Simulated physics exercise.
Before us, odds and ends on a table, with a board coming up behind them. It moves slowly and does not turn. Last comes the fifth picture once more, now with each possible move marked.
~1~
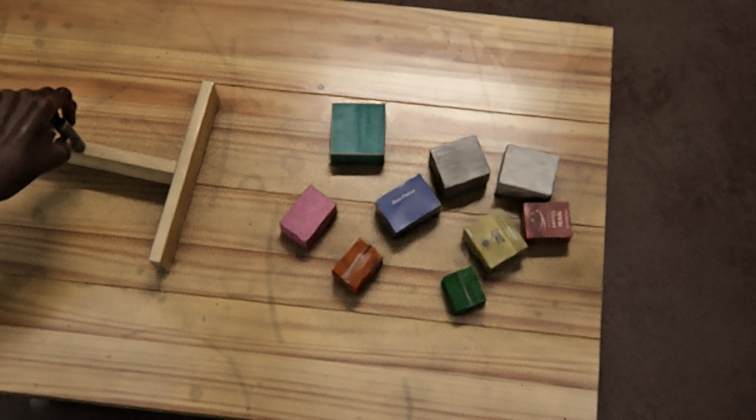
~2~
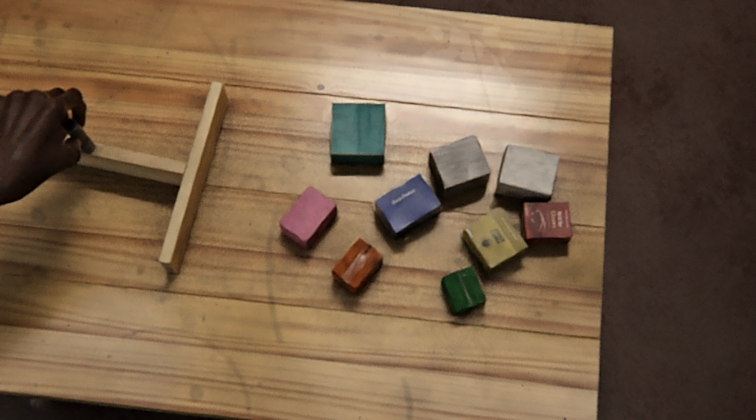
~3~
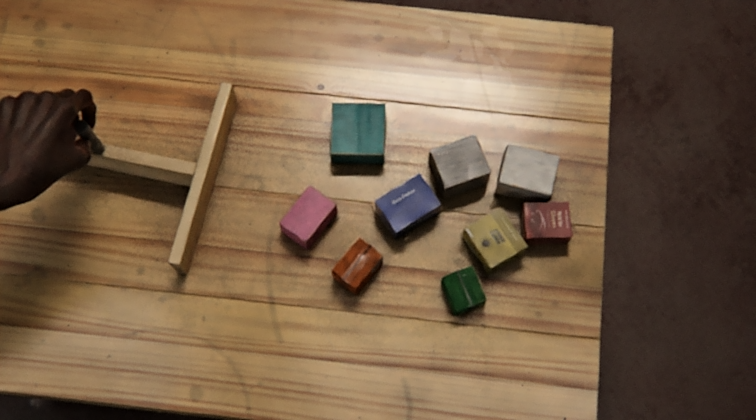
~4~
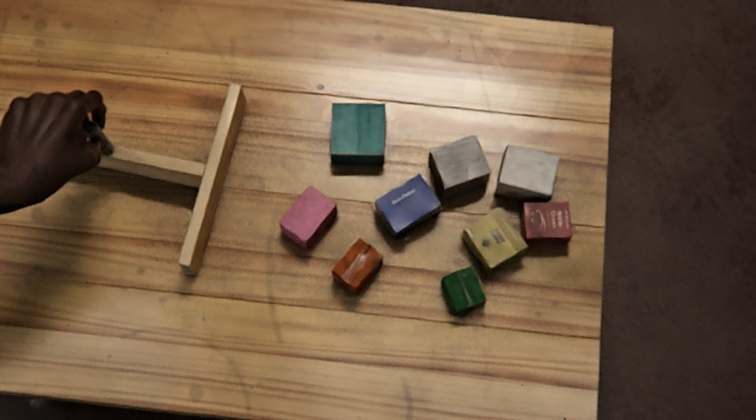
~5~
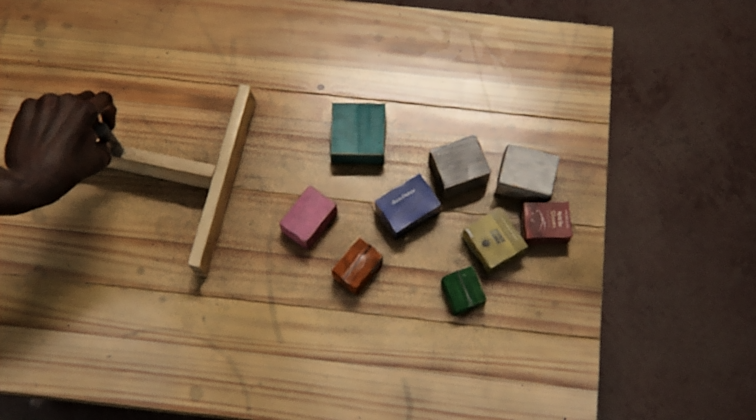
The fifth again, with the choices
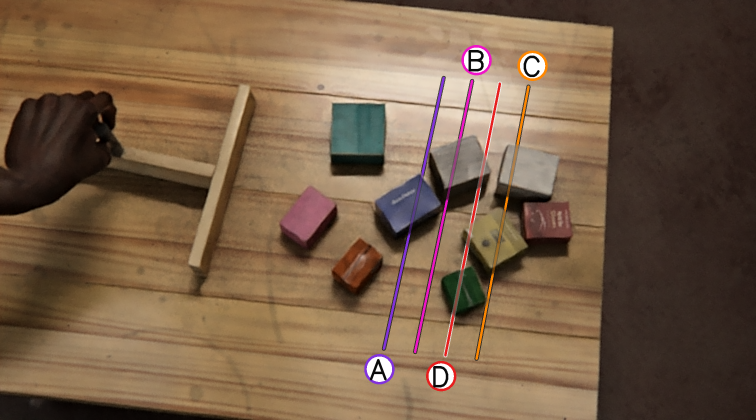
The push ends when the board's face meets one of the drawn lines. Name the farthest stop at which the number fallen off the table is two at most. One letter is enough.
The farthest such stop is C.
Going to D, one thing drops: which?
It is the white block.
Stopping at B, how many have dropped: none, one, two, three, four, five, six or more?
By then, none.
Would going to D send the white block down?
Yes.
On the copy, A at (415, 208); B at (445, 211); C at (504, 217); D at (474, 214).
On C. First, board (322, 183); turquoise block (371, 138); pink block (341, 217).
Then, board (423, 194); white block (581, 179); grey block (524, 167).
Finally, board (503, 203); white block over the edge; red box over the edge; two fallen.
By contrast, A is within the limit but short; B is within the limit but short; D is within the limit but short.
